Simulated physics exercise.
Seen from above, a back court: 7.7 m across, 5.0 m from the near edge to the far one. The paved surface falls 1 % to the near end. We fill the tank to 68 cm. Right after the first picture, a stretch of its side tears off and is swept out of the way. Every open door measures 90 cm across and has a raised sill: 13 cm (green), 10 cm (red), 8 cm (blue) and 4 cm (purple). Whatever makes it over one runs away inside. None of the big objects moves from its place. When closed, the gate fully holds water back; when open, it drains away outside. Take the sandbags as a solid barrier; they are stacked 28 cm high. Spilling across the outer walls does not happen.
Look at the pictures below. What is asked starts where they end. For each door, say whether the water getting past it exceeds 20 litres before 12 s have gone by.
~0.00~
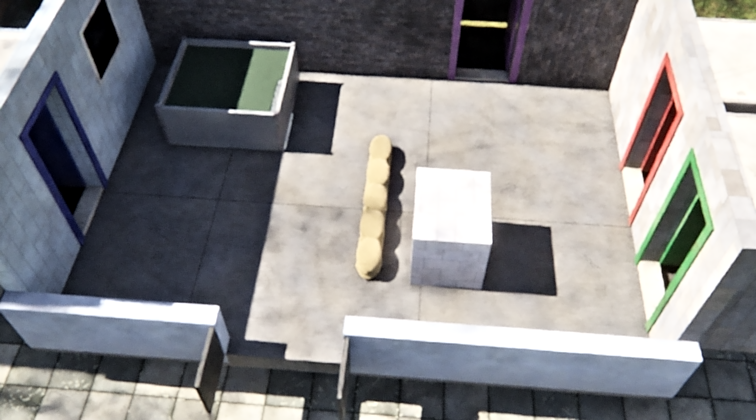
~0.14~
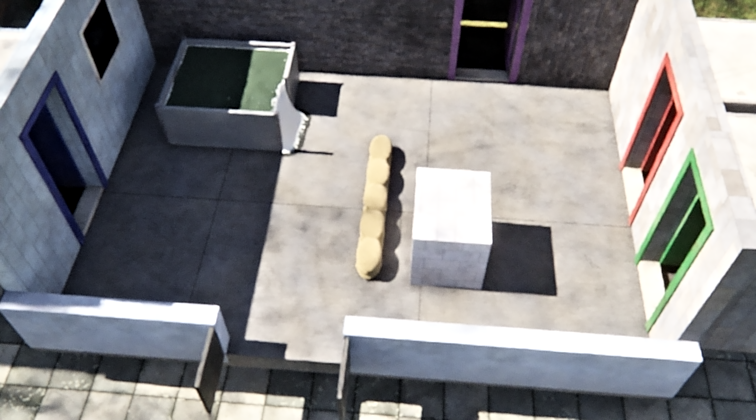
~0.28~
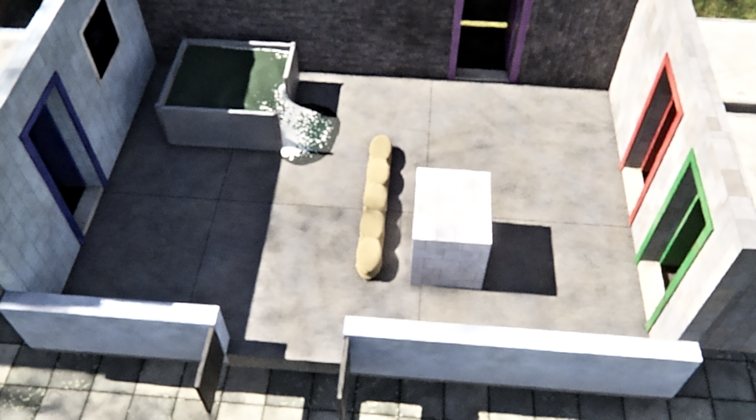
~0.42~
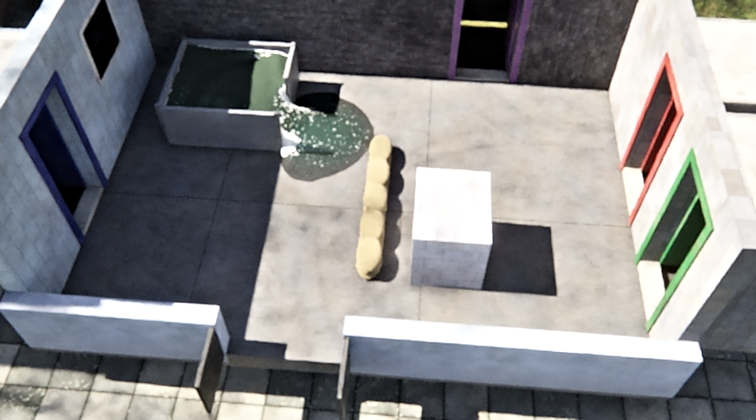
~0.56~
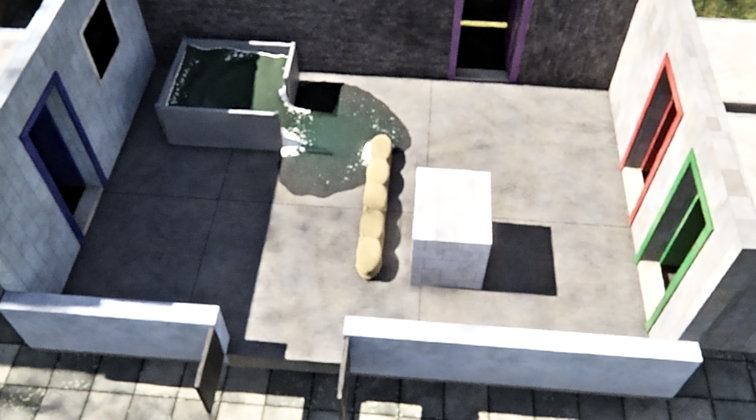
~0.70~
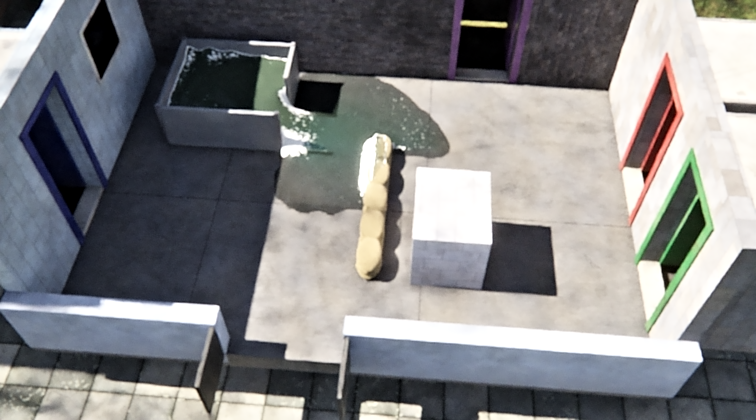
Green door: Less than stated. Red door: Less than stated. Blue door: Less than stated. Purple door: More than stated.
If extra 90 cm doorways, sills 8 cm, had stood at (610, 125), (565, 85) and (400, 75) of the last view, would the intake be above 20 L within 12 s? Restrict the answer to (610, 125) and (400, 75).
In turn: Beyond it, short of it.
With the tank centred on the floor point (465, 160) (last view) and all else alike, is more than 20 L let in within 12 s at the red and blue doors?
Lab note: Red door limit exceeded; blue door limit not exceeded.
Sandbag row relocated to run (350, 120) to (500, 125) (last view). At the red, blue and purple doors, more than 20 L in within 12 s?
Door by door: Red limit exceeded, blue limit kept, purple limit kept.
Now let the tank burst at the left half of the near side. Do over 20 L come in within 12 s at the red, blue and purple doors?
Red falls short; blue exceeds; purple falls short.
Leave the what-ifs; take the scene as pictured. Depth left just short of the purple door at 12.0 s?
Depth: Approx. 2.5 cm.
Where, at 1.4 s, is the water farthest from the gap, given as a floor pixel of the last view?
That would be close to (569, 166).
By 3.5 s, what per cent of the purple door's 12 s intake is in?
I'd put it at about 55 per cent by that point.
After 1.4 s water covers 25 % of the floor and is deepest (34 cm) near (367, 153); green door not reached, red door not reached, blue door not reached, purple door 4 cm at the sill, 0 L in.
After 2.2 s water covers 40 % of the floor and is deepest (28 cm) near (367, 153); green door not reached, red door not reached, blue door not reached, purple door 9 cm at the sill, 3 L in.
After 3.5 s water covers 45 % of the floor and is deepest (22 cm) near (608, 110); green door not reached, red door 10 cm at the sill, 0 L in, blue door not reached, purple door 8 cm at the sill, 20 L in.
After 7.0 s water covers 65 % of the floor and is deepest (12 cm) near (560, 362); green door 3 cm at the sill, 0 L in, red door 6 cm at the sill, 0 L in, blue door 1 cm at the sill, 0 L in, purple door 5 cm at the sill, 36 L in.
After 12.0 s water covers 80 % of the floor and is deepest (9 cm) near (634, 367); green door 7 cm at the sill, 0 L in, red door 3 cm at the sill, 0 L in, blue door 4 cm at the sill, 0 L in, purple door 2 cm at the sill, 37 L in.
